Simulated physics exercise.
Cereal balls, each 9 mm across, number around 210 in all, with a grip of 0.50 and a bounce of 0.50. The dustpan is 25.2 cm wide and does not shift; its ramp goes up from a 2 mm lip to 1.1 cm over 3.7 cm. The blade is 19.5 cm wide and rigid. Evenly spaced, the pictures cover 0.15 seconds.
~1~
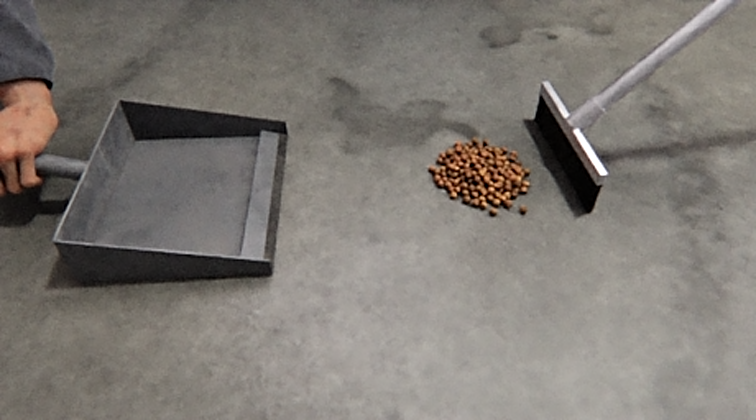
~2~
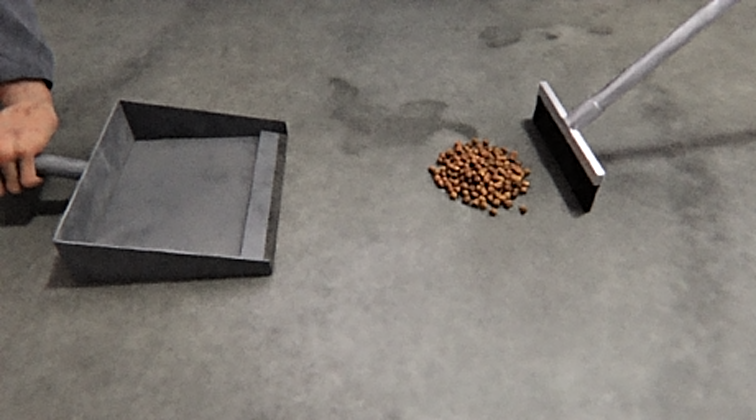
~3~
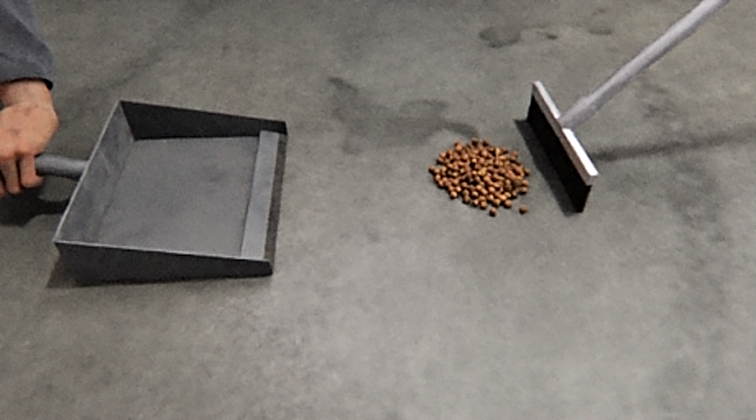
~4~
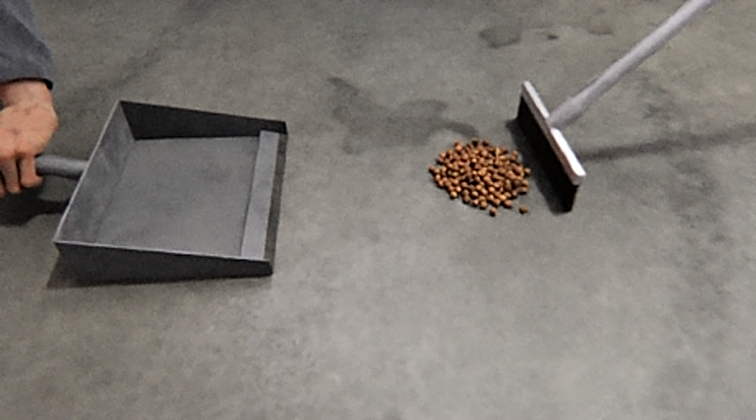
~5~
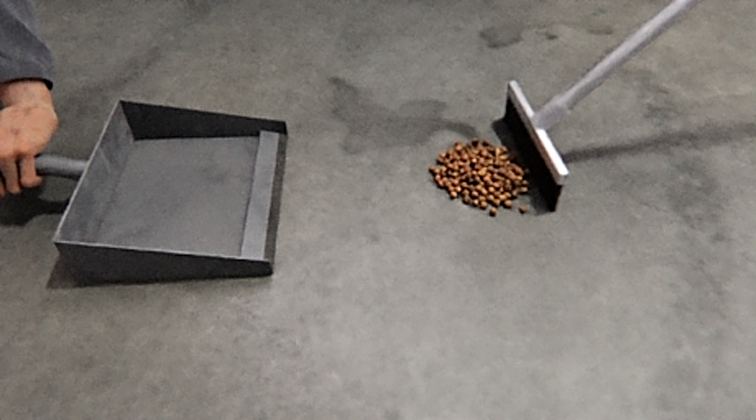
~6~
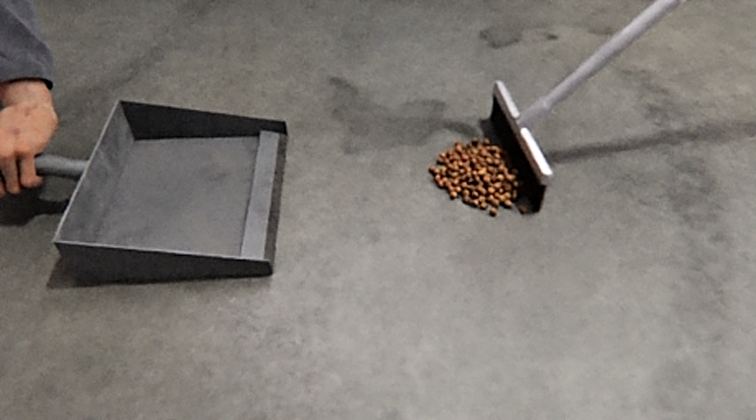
The footage shows a hand holding a grey dustpan still at left while a long-handled blade slides leftward across a concrete floor from the right, reaching the near edge of a pile of brown cereal balls and shifting some of them slightly.
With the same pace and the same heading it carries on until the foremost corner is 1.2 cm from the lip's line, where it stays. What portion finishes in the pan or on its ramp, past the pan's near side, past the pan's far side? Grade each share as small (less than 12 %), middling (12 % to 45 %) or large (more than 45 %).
Pan - middling, near side - small, far side - small.
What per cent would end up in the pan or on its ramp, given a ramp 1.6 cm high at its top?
About 30 %.
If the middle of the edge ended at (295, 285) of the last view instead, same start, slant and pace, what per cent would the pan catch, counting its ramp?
About 25 per cent.
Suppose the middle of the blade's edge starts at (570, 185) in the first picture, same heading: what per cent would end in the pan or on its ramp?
Roughly 45 percent would end up there.
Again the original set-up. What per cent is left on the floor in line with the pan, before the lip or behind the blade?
That works out near 65 percent.
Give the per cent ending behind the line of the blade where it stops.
Some 15 percent of it.
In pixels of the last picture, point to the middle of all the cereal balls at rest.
Roughly (285, 178).
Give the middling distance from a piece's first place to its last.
Roughly 26 cm.
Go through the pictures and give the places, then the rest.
The first picture shows blade from (600, 179) to (544, 90), moved 0.0 cm, 0 of the pieces shifted so far; middle of the pieces at (484, 169); pan at (180, 200).
The second picture shows blade from (598, 179) to (542, 90), moved 0.3 cm, 0 of the pieces shifted so far; middle of the pieces at (484, 169).
The third picture shows blade from (590, 179) to (536, 90), moved 1.2 cm, 0 of the pieces shifted so far; middle of the pieces at (484, 169).
The fourth picture shows blade from (577, 179) to (525, 90), moved 2.7 cm, 0 of the pieces shifted so far; middle of the pieces at (484, 169).
The fifth picture shows blade from (561, 179) to (511, 90), moved 4.6 cm, 0 of the pieces shifted so far; middle of the pieces at (484, 169).
The sixth picture shows blade from (545, 179) to (498, 90), moved 6.5 cm, 36 of the pieces shifted so far; middle of the pieces at (483, 169); pan at (180, 200).
Then, 0.22 s after the last picture, middle of the blade 17 cm from the lip; 0 % over the lip, far side 0 %, near side 0 %.
Then, 0.37 s after the last picture, middle of the blade 7 cm from the lip; 0 % over the lip, far side 5 %, near side 0 %.
Then, 0.65 s after the last picture, middle of the blade 2 cm from the lip; 35 % over the lip, far side 5 %, near side 0 %.
In the end, pan 35 %, near side 0 %, far side 5 %, in front of the lip or behind the blade 65 %.
